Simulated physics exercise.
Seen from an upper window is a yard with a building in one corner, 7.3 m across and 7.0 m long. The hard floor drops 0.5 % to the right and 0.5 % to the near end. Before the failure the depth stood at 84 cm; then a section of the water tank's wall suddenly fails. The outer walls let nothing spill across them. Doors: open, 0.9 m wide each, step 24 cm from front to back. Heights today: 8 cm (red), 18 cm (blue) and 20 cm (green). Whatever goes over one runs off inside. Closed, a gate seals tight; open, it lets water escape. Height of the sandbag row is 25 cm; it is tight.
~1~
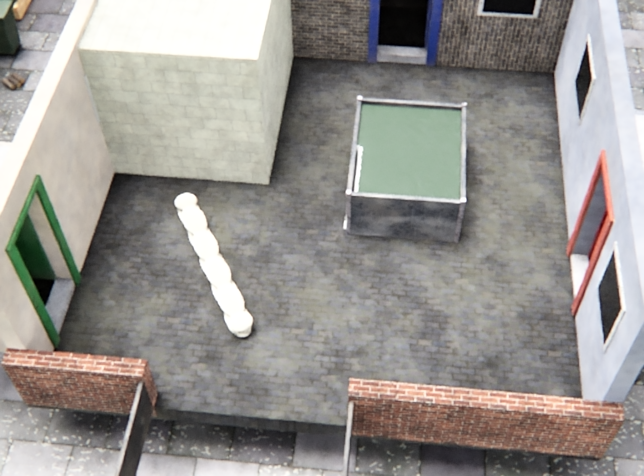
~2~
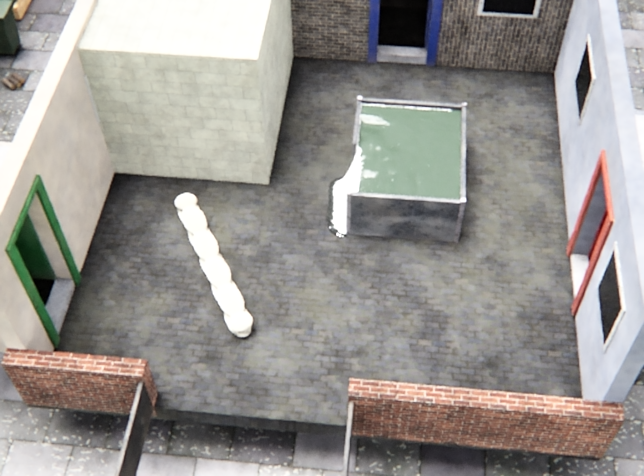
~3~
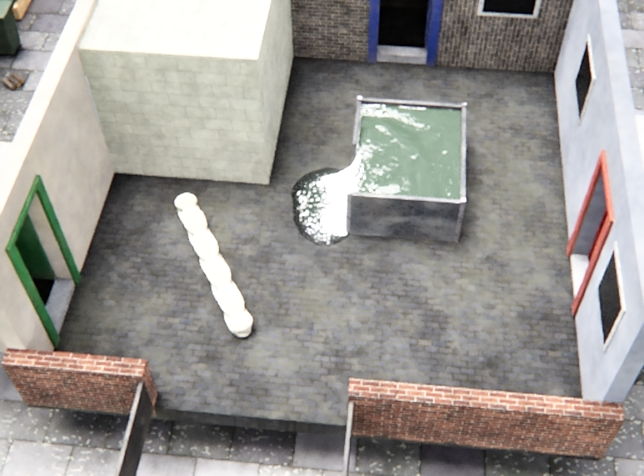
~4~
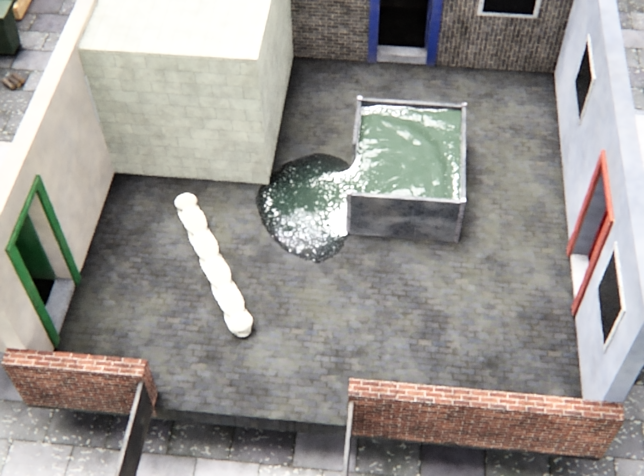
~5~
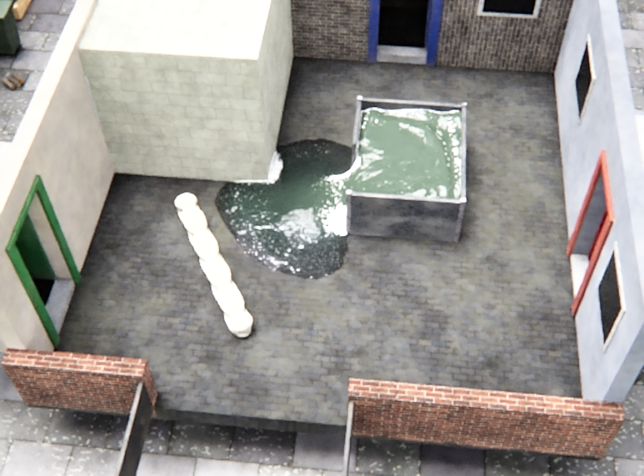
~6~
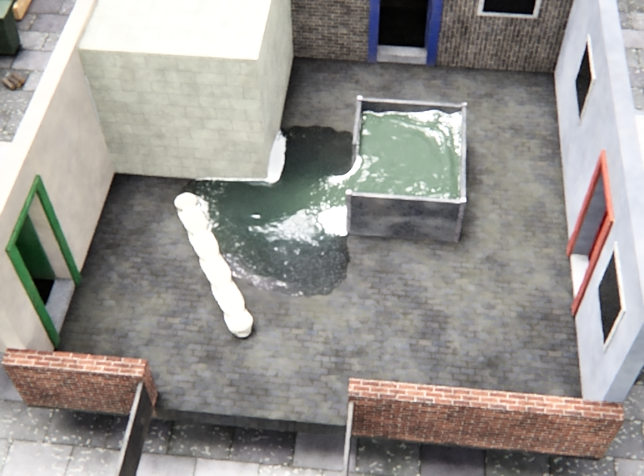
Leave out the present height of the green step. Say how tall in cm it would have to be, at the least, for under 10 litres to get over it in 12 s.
Some 5.5 cm would be enough.
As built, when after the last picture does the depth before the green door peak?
That happens close to 2.6 s on the clock.
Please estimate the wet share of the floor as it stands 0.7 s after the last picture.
I'd estimate about 25 percent.
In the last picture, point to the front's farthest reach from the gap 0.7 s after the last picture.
(100, 217).
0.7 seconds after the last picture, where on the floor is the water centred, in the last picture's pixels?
The water is centred near (345, 196).
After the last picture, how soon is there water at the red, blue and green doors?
The flood shows up at red at 5.0 s, at blue at 1.6 s, and at green at 1.4 s.
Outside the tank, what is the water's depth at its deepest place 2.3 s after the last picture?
Close to 34 centimetres.
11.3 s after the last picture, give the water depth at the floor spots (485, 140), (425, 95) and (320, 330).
The depths come to about 5, 2 and 3 cm.
Then, 0.7 s after the last picture water covers 25 % of the floor, deepest (44 cm) near (114, 175); it has not reached the green door.
Then, 2.3 s after the last picture water covers 45 % of the floor, deepest (34 cm) near (44, 380); 8 cm at the green door, 0 litres in over its 20 cm step.
Then, 11.3 s after the last picture water covers 95 % of the floor, deepest (10 cm) near (553, 254); 5 cm at the green door, 0 litres in over its 20 cm step.
At the green door as built, the water peaked near 8 cm, 2.5 s after the last picture.
With a step of 5 cm, 14 litres would have come in within the 12 s; with 6 cm, 7 litres. So under 10 litres takes about 5.5 cm.
